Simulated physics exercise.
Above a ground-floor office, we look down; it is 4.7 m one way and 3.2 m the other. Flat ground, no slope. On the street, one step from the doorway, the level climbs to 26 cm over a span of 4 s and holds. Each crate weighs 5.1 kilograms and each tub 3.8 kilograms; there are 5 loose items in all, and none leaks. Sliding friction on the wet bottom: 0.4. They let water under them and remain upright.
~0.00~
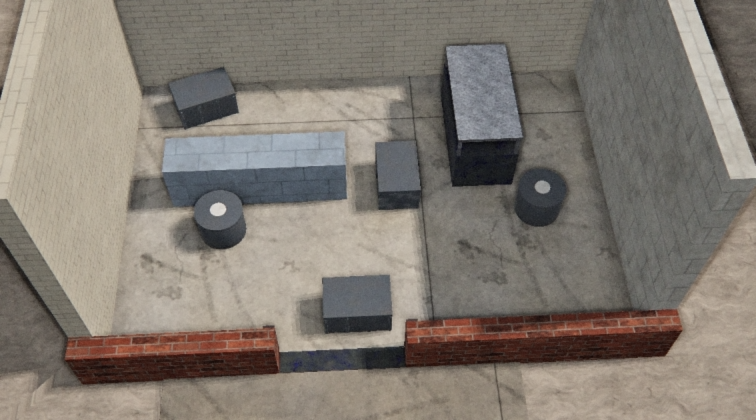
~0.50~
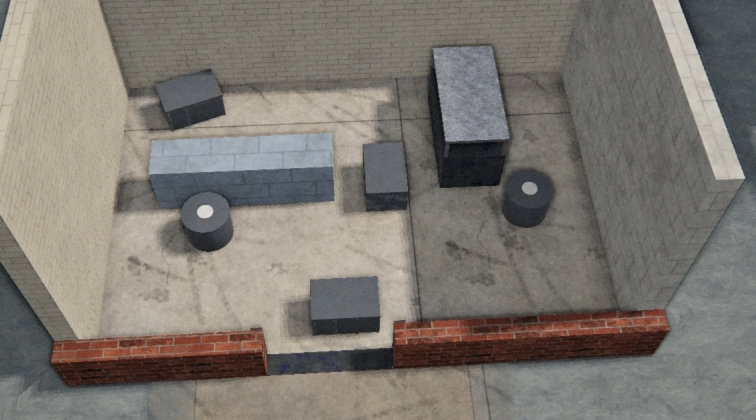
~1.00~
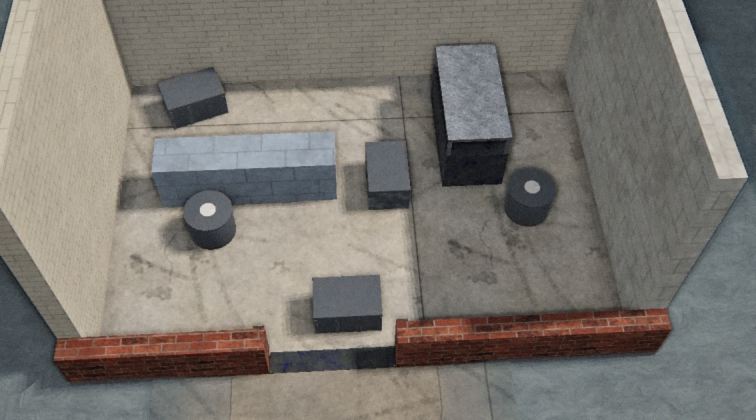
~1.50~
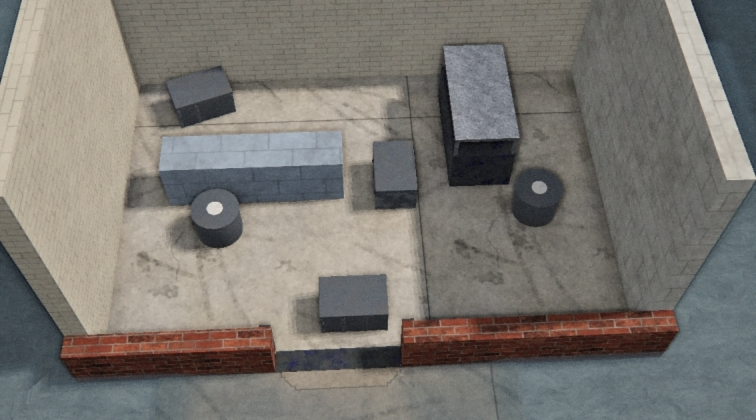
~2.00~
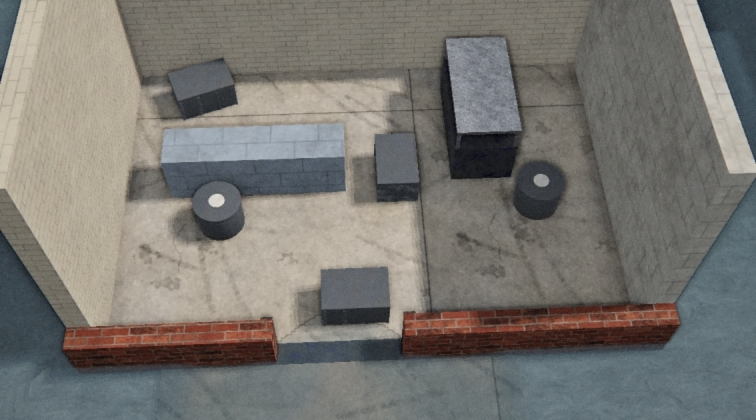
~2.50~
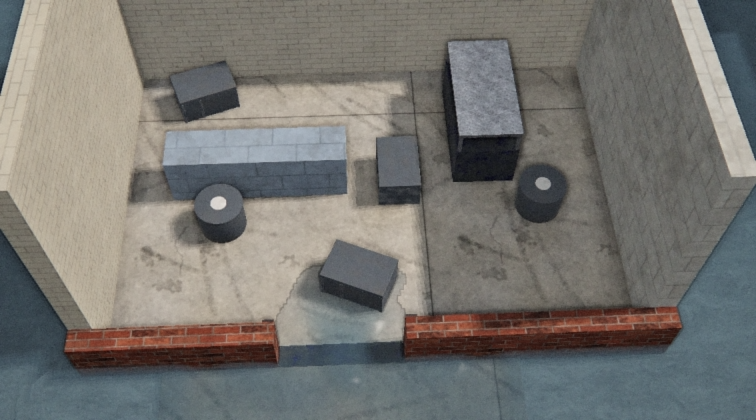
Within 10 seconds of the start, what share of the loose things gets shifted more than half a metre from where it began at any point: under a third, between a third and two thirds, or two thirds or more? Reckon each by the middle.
Two thirds or more of them.
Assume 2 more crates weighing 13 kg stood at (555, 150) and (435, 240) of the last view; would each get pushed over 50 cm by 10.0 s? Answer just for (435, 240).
It comes out higher.
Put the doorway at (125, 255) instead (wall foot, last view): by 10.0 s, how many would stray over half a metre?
So the tally would be 4.
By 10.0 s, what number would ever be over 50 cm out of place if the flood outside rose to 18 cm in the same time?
4.
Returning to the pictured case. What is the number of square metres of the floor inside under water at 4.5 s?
Roughly 6.5 m2 of it is wet.
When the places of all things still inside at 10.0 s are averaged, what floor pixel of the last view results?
Centre of the remaining things: Roughly (252, 189).
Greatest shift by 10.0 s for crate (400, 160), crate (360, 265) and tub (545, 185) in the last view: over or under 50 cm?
Result, in order: Exceeded / exceeded / exceeded.
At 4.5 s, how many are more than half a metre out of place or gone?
3 of them.
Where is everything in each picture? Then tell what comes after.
In the first frame, a crate at (357, 296), on the bottom; a crate at (398, 166), on the bottom; water covers 0.0 m2; 0 of 5 have shifted.
In the second frame, a crate at (345, 298) rests on the ground; a crate at (385, 167), on the bottom; 0.0 m2 under water; 0 of 5 have shifted.
In the third frame, a crate at (347, 296), on the bottom; a crate at (388, 166), on the bottom; 0.0 m2 under water; 0 of 5 have shifted.
In the fourth frame, a crate at (353, 295), on the bottom; a crate at (395, 165) rests on the ground; 0.0 m2 under water; 0 of 5 have shifted.
In the fifth frame, a crate at (355, 288), on the bottom; a crate at (397, 158), on the bottom; 0.1 m2 under water; 0 of 5 have shifted.
In the sixth frame, a crate at (359, 267) rests on the ground, 23 cm from its start; a crate at (398, 161) rests on the ground; water covers 0.6 m2; 1 of 5 have shifted.
After 3.5 s 1 of 5 are over 50 cm from their spots; 1 afloat.
After 4.5 s 3 of 5 are over 50 cm from their spots; 2 afloat.
After 7.0 s 4 of 5 are over 50 cm from their spots; 5 afloat.
After 10.0 s 4 of 5 are over 50 cm from their spots, and 4 have been at some point; 5 afloat.
